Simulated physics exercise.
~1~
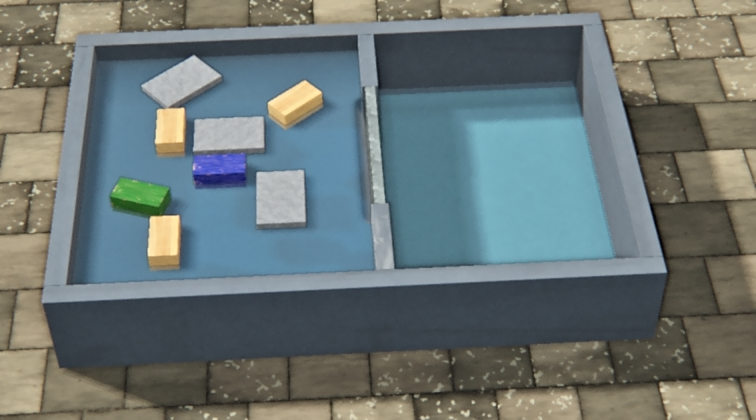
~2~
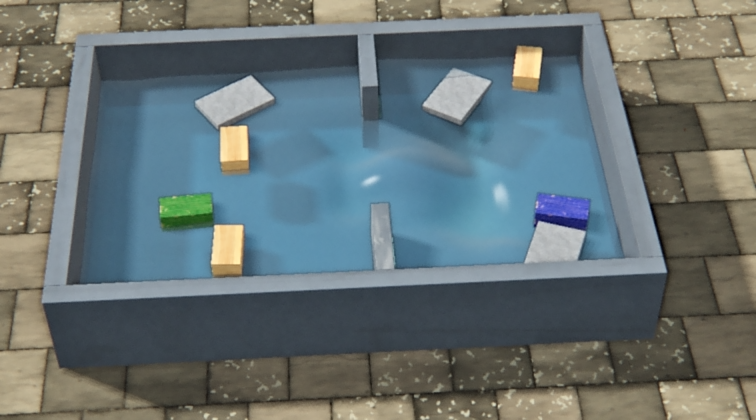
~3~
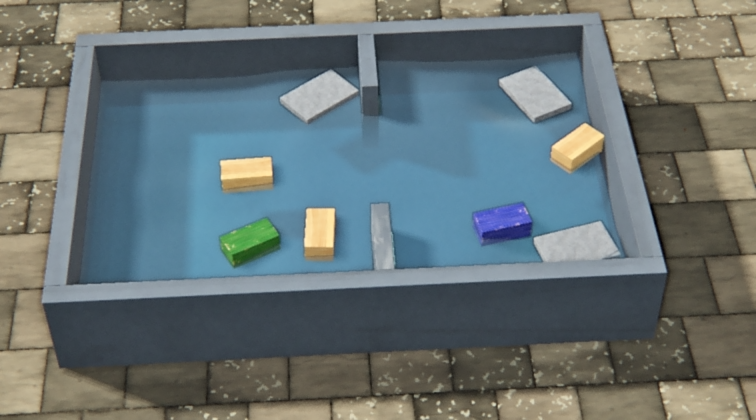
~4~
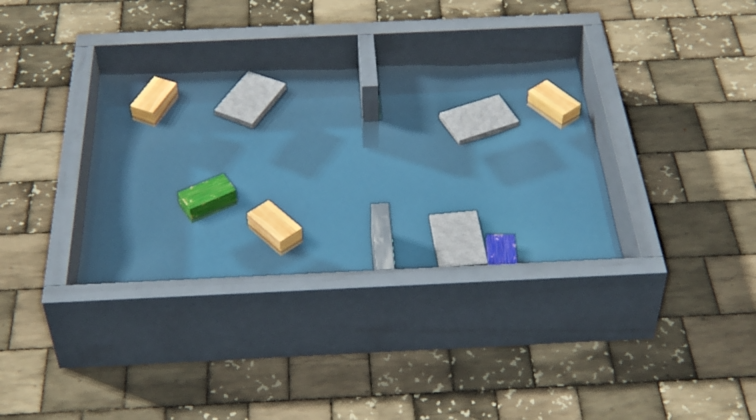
At the start, eight pieces, three pale slabs, three wooden blocks, a blue block and a green block, float in the left side of a divided basin, while the water on the right stands lower. The board in the divider is drawn away, and water runs through the gap, carrying two slabs, a wooden block and the blue block to the right. The others drift more gently on the left. The pieces then turn and wander as the surface calms. At the end, four float on each side, the blue one beside a slab near the front wall, the green one still left.
